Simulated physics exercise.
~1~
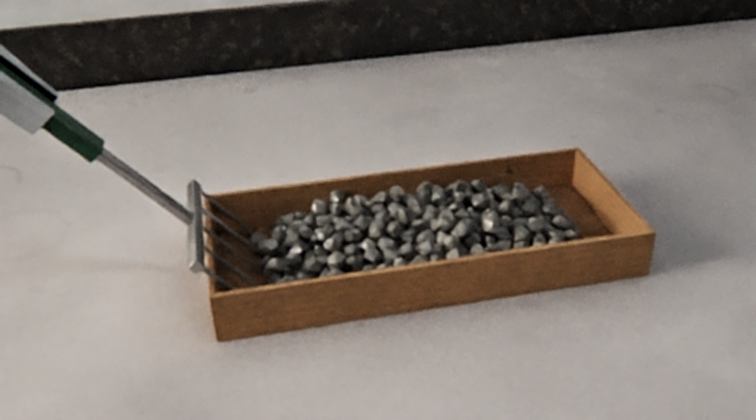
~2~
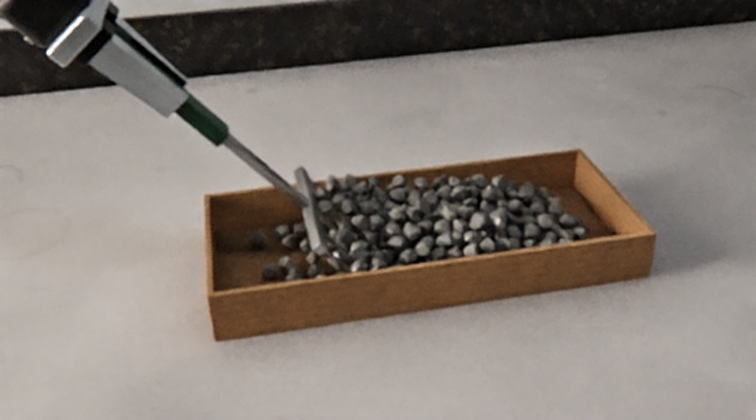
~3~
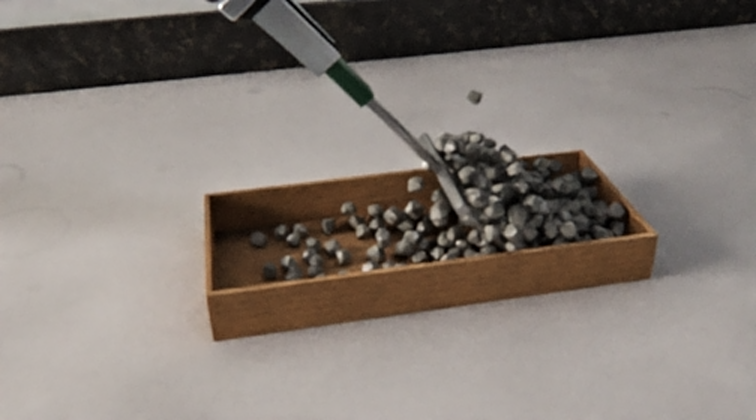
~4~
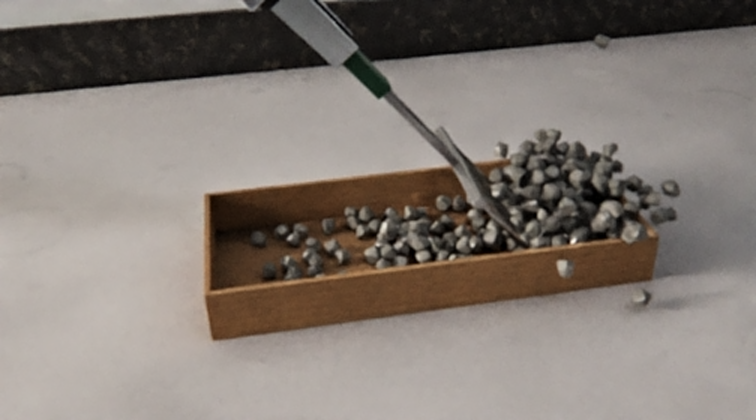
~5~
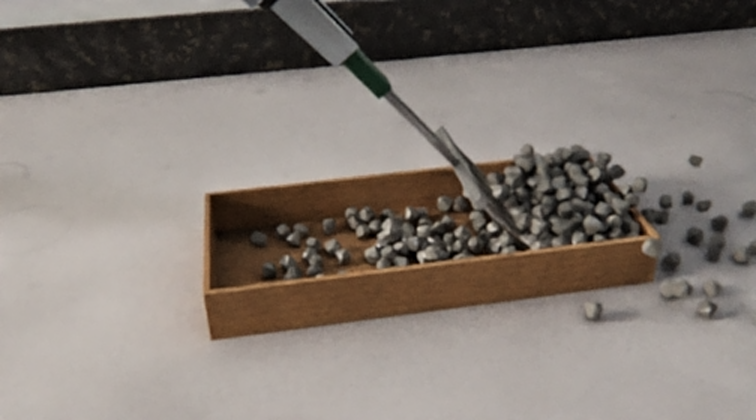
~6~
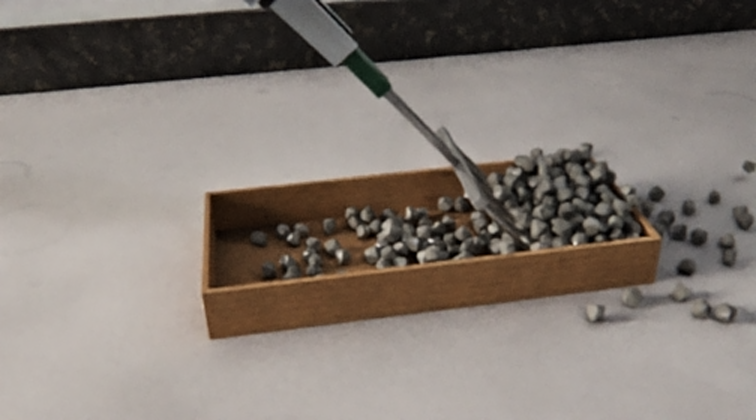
The video shows a robotic arm dragging a fork-like tool to the right through grey pebbles in a shallow wooden tray, heaping them at the far end until some spill over onto the table, while most remain piled inside beside the stopped tool.
